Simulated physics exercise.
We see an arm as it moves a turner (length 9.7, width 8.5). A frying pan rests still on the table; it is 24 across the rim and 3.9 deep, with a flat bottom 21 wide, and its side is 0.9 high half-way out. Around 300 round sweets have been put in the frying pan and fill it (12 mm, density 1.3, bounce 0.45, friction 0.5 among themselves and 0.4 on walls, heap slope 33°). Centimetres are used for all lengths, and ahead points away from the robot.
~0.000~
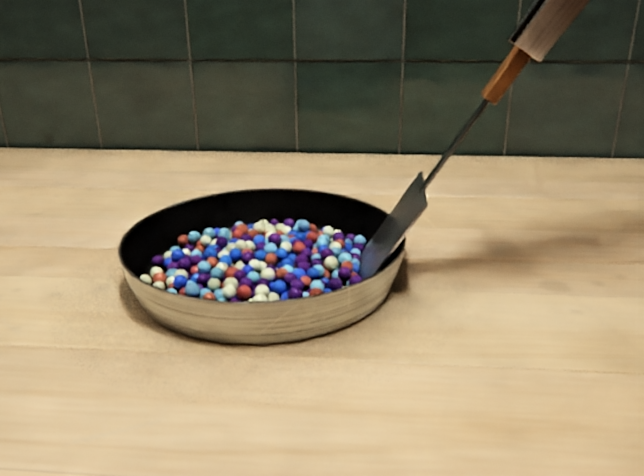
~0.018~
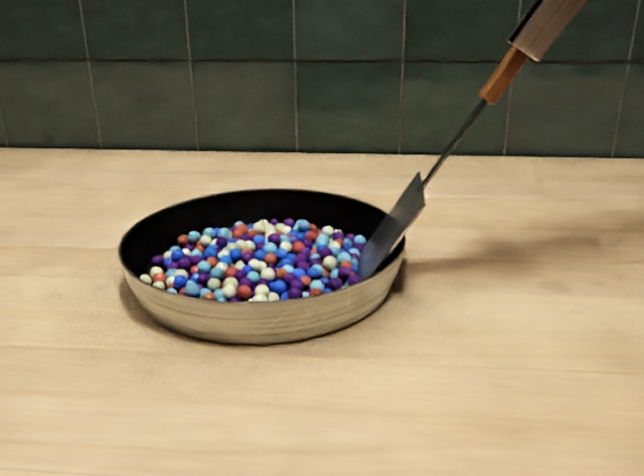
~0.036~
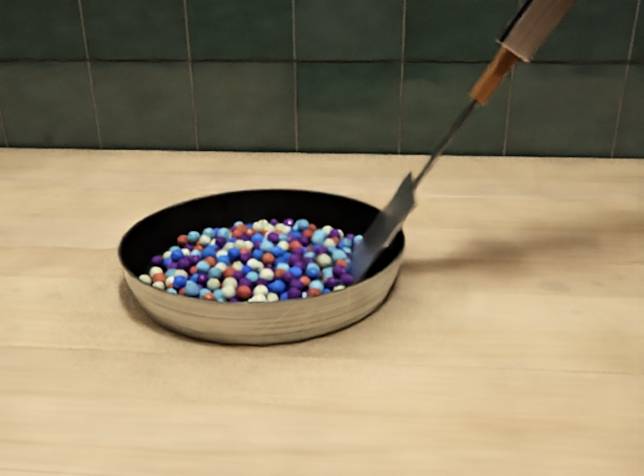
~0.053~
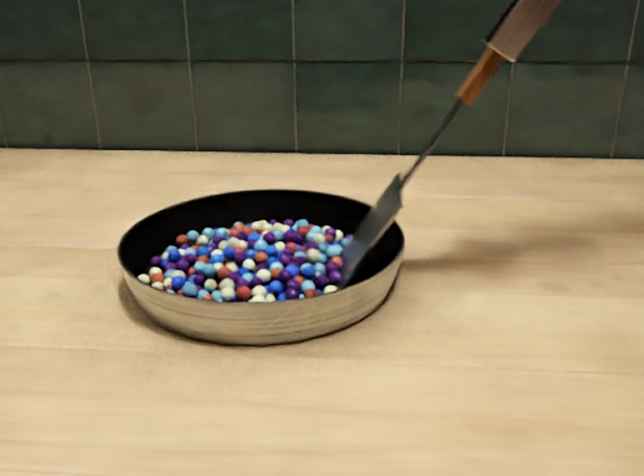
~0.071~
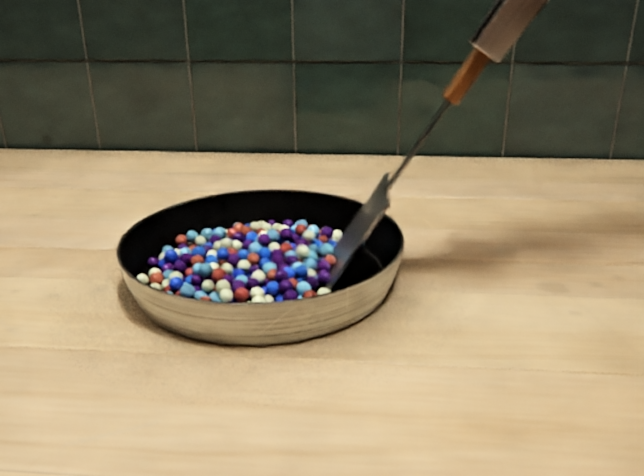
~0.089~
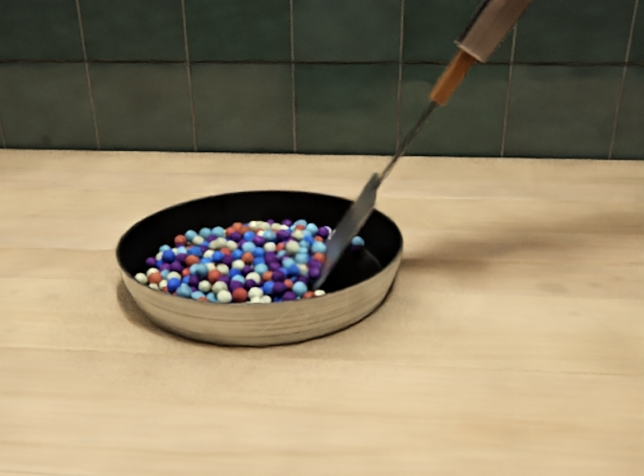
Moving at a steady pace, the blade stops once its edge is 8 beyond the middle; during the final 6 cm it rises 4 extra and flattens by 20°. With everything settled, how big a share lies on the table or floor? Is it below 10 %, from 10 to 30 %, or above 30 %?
Below 10 %.
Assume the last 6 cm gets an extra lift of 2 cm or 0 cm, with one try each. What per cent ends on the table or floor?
Result, in order: Approx. 0 % and 0 %.
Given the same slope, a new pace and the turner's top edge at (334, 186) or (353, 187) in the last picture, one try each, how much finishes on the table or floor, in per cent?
Estimates: About 20 %, about 15 %.
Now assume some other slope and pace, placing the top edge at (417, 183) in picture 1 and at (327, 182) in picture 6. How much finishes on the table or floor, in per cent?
Roughly 15 %.
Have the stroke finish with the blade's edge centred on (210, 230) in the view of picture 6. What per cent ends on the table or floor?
I'd put it near 0 per cent.
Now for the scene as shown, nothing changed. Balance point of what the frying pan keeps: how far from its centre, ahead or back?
Roughly 4.0 cm ahead of the centre.
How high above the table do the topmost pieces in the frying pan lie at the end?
About 4.5 cm above the table.
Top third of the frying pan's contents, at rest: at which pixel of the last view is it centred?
The middle lies somewhere around (170, 251).
By 0.17 s, sloping 58°, highest piece 4 above the table; 297 in the frying pan.
By 0.26 s, sloping 49°, highest piece 5 above the table; 297 in the frying pan.
By 0.50 s, sloping 38°, highest piece 5 above the table; 284 in the frying pan, 12 on the table or floor, 1 on the blade or in flight.
By 1.55 s, sloping 38°, highest piece 4 above the table; 283 in the frying pan, 14 on the table or floor.
Final count, 283 in the frying pan, 14 on the table or floor. That is 5 % on the table or floor.
